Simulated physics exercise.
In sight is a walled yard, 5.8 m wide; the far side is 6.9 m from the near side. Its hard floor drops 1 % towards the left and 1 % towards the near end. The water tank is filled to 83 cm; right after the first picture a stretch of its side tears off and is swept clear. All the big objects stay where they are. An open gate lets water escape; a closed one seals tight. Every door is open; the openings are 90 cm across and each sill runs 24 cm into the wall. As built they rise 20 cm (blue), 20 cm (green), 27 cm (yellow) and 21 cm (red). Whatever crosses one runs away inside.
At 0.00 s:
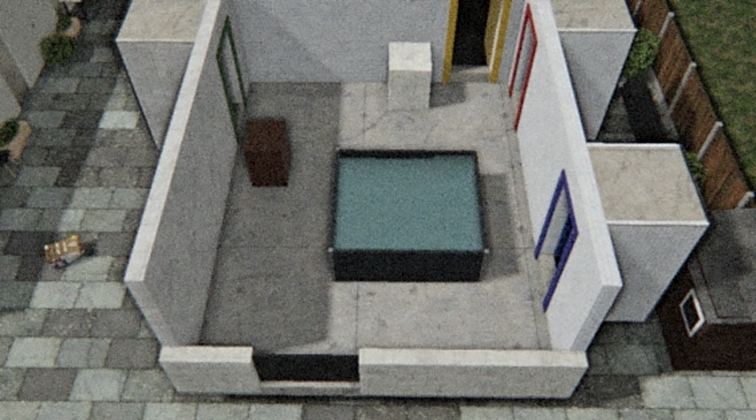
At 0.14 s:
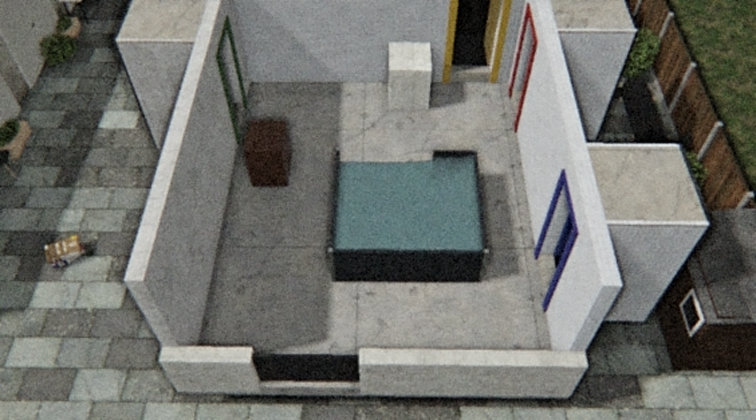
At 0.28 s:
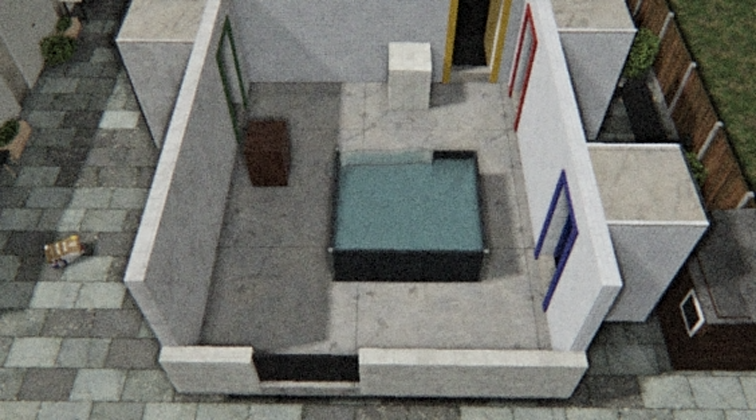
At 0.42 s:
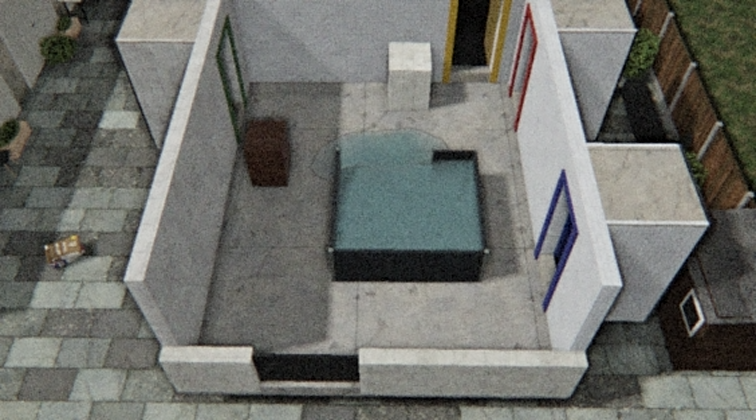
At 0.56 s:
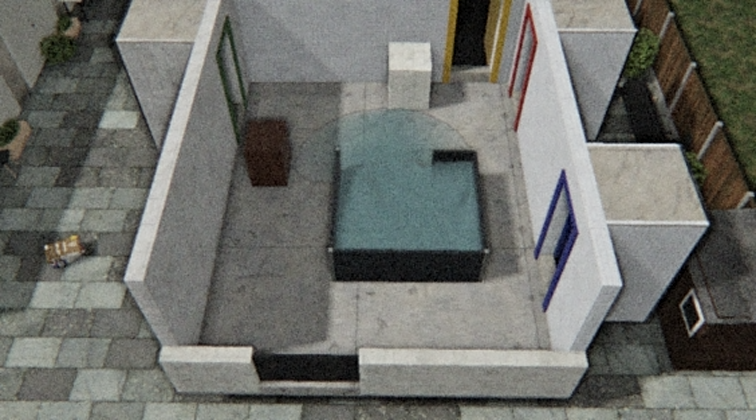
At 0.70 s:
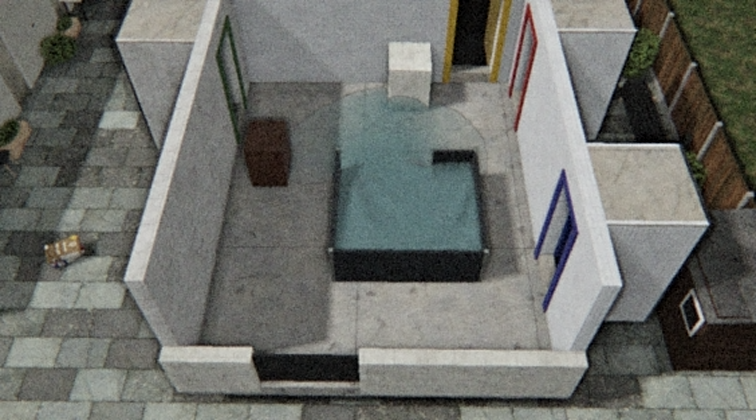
Water pours through a gap that opens in the far side of a dark-walled tank in a walled yard, spreading in a thin, rounded sheet across the grey floor towards a pale block near the open yellow-framed doorway.
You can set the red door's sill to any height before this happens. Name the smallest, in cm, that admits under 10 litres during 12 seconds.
About 24 cm.
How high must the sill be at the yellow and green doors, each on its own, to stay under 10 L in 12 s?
Roughly 21 cm at yellow and 35 cm at green.
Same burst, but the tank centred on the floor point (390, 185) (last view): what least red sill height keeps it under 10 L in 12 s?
Some 18 cm.
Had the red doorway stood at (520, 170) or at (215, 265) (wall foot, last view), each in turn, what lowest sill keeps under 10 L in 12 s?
Roughly 11.5 and 15 cm.
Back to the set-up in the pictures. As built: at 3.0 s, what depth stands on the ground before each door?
In cm: Blue 0, green 34, yellow 23, red 25.
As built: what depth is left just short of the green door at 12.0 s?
Roughly 12.0 cm deep.
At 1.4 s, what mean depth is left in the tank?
Some 52 cm.
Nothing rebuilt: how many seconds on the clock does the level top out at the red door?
Near 2.2 s.
After 1.4 s water covers 35 % of the floor, deepest (52 cm) near (355, 83); 4 cm at the red door, 0 litres in over its 21 cm sill.
After 3.0 s water covers 45 % of the floor, deepest (56 cm) near (250, 83); 25 cm at the red door, 16 litres in over its 21 cm sill.
After 12.0 s water covers 100 % of the floor, deepest (25 cm) near (207, 302); 6 cm at the red door, 23 litres in over its 21 cm sill.
At the red door as built, the water arrived by 1.3 s and peaked near 29 cm at 2.2 s.
Run again over the same 12 s with other heights there, 34 litres in over 19.5 cm, 4 litres over 26.5 cm. The limit of 10 litres is kept from about 24 cm up.
